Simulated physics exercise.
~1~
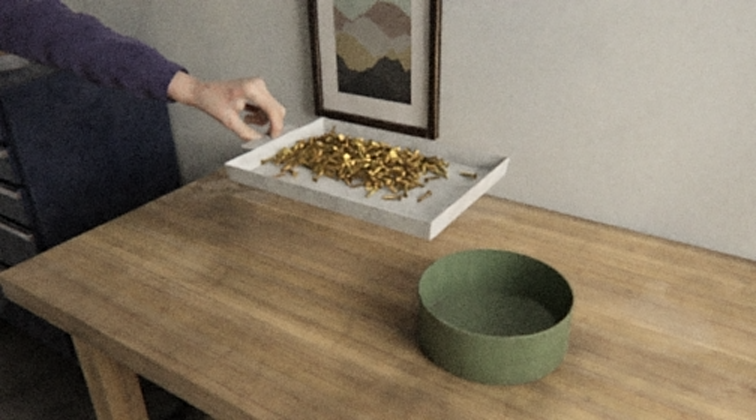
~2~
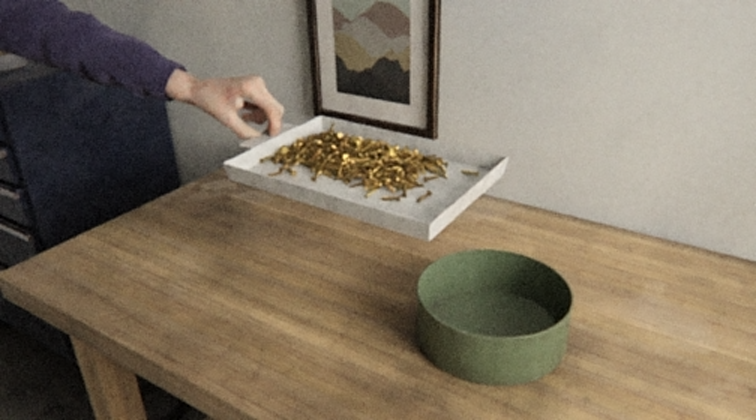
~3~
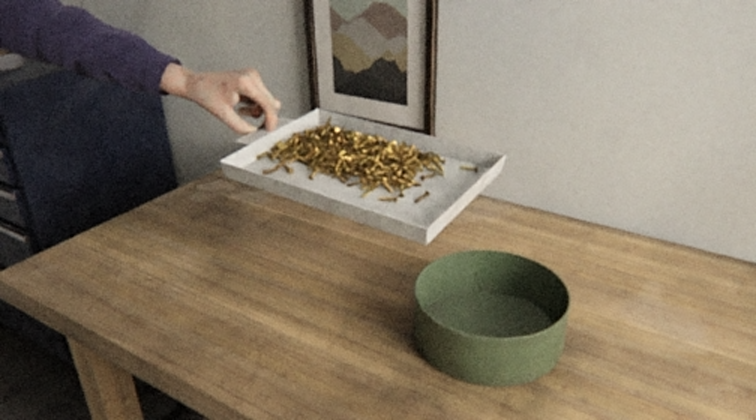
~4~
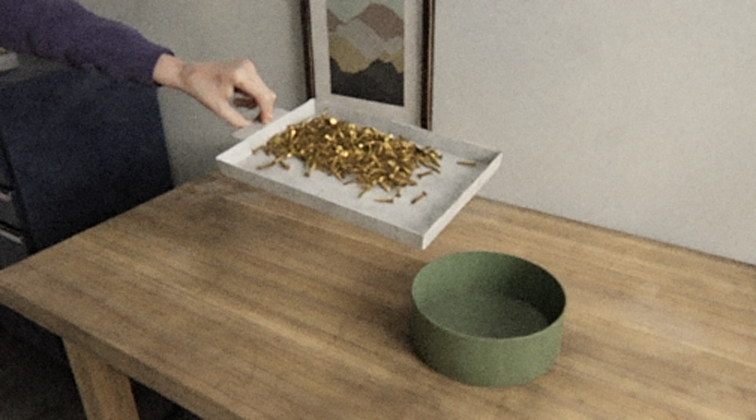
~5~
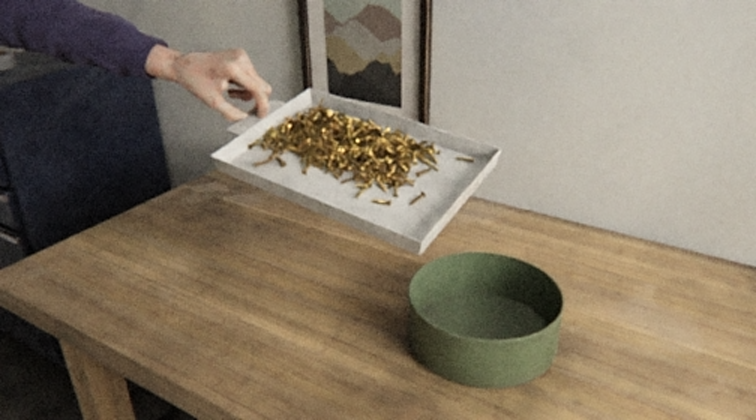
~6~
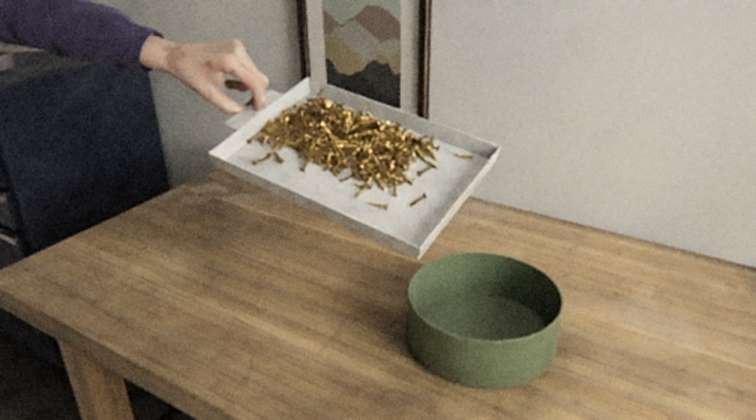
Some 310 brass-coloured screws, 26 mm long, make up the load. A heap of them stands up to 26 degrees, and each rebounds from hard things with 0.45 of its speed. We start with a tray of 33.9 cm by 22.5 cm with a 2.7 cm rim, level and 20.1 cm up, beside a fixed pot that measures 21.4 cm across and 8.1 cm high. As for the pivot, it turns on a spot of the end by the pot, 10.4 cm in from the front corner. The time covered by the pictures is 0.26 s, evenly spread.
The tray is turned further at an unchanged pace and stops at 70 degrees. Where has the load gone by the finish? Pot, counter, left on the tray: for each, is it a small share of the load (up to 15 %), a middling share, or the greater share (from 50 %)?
Pot: A small share, counter: The greater share, tray: A middling share.
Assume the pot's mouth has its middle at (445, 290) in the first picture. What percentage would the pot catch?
40 %.
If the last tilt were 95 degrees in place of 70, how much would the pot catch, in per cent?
I'd put it at close to 20 per cent.
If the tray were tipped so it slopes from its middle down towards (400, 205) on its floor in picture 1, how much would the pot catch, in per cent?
Estimate: Near 30 per cent.
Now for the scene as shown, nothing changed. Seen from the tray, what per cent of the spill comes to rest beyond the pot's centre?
Share: Around 10 %.
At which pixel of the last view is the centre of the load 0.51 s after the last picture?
The load's centre is near (362, 226) at that time.
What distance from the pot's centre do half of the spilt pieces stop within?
Distance: Roughly 16 cm.
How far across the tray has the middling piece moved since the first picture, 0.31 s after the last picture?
Roughly 6 cm.
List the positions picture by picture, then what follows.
The first frame shows tray tilt 0 degrees, front corners at (229, 163) and (430, 220); middle of the pieces at (362, 160); pot at (495, 288).
The second frame shows tray tilt 1 degrees, front corners at (227, 162) and (429, 222); middle of the pieces at (361, 159).
The third frame shows tray tilt 4 degrees, front corners at (224, 160) and (426, 226), lowest corner right front; middle of the pieces at (358, 155).
The fourth frame shows tray tilt 8 degrees, front corners at (219, 158) and (423, 233), lowest corner right front; middle of the pieces at (355, 150).
The fifth frame shows tray tilt 12 degrees, front corners at (215, 155) and (420, 239), lowest corner right front; middle of the pieces at (352, 145).
The sixth frame shows tray tilt 17 degrees, front corners at (213, 152) and (419, 245), lowest corner right front; middle of the pieces at (350, 140); pot at (484, 292).
Then, 0.31 s after the last picture, tilt 43 degrees; the tray holds 100 %, the pot 0 %.
Then, 0.51 s after the last picture, tilt 60 degrees; the tray holds 95 %, the pot 0 %.
Then, 0.84 s after the last picture, tilt 70 degrees; the tray holds 50 %, the pot 5 %.
In the end, pot 5 %, counter 65 %, tray 30 %.
